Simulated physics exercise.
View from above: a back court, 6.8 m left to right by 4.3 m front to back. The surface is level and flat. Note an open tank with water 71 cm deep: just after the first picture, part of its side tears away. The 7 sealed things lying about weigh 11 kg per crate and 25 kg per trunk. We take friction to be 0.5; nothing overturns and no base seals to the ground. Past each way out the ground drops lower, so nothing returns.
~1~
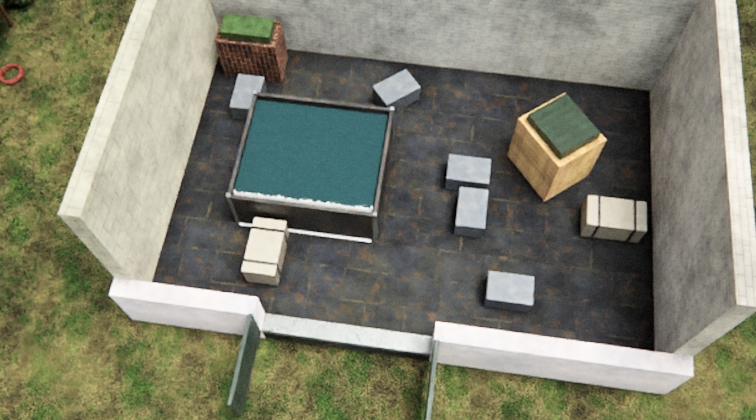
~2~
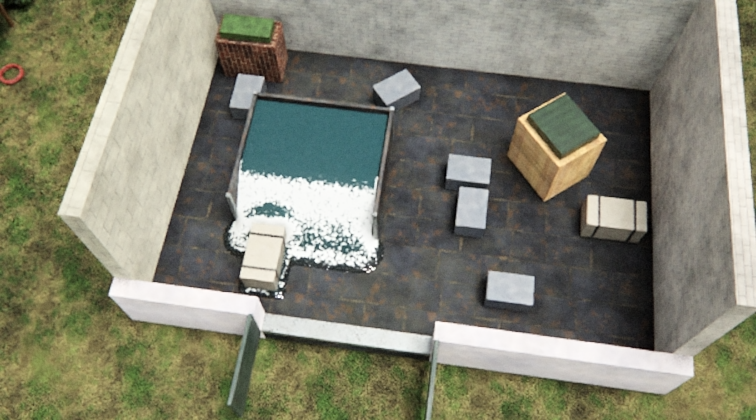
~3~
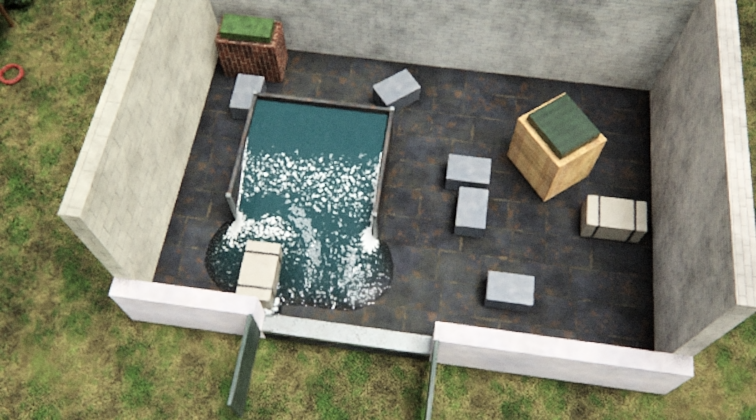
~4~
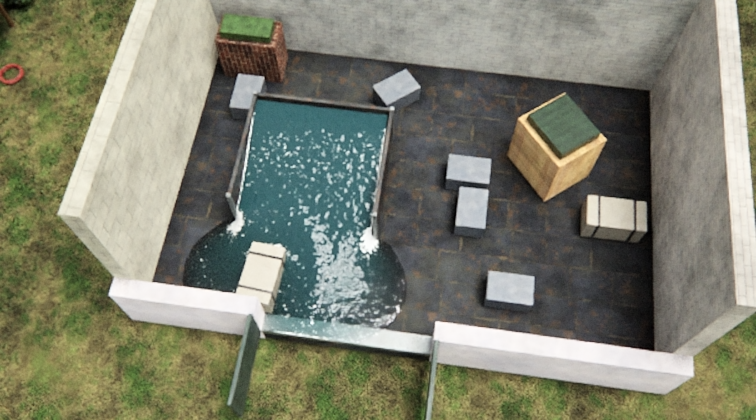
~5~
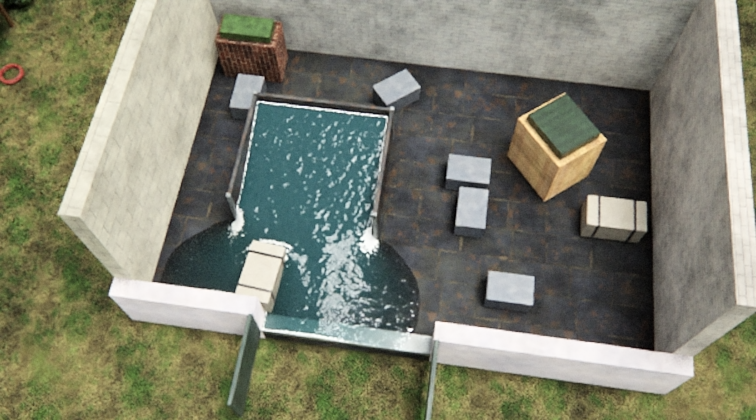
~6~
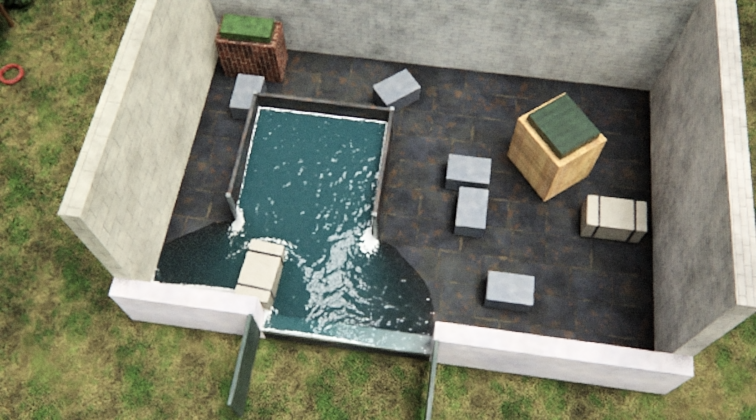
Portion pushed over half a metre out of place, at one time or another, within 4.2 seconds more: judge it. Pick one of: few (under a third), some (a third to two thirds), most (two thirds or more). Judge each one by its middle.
Few.
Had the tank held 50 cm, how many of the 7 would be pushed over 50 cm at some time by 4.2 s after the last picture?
So the tally would be 1.
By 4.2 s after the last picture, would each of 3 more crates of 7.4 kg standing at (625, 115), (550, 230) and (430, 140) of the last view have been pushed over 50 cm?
Going through them in turn, I'd say not that far, not that far and not that far.
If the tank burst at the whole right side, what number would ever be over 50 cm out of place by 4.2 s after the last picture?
Count: 4.
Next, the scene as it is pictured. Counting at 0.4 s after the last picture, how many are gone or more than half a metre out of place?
The number comes to 0.
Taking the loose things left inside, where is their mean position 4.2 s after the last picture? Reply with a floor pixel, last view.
It works out to somewhere near (449, 207) on the floor.
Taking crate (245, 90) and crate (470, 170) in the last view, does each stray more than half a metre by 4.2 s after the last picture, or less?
Result, in order: Exceeded; not exceeded.
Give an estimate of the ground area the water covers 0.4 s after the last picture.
My estimate is roughly 8.0 m2.
Then, 0.4 s after the last picture 0 of 7 are over 50 cm from their spots; 1 afloat.
Then, 1.5 s after the last picture 0 of 7 are over 50 cm from their spots; 1 afloat.
Then, 2.8 s after the last picture 1 of 7 are over 50 cm from their spots; 2 afloat.
Then, 4.2 s after the last picture 2 of 7 are over 50 cm from their spots, and 2 have been at some point; 1 afloat.
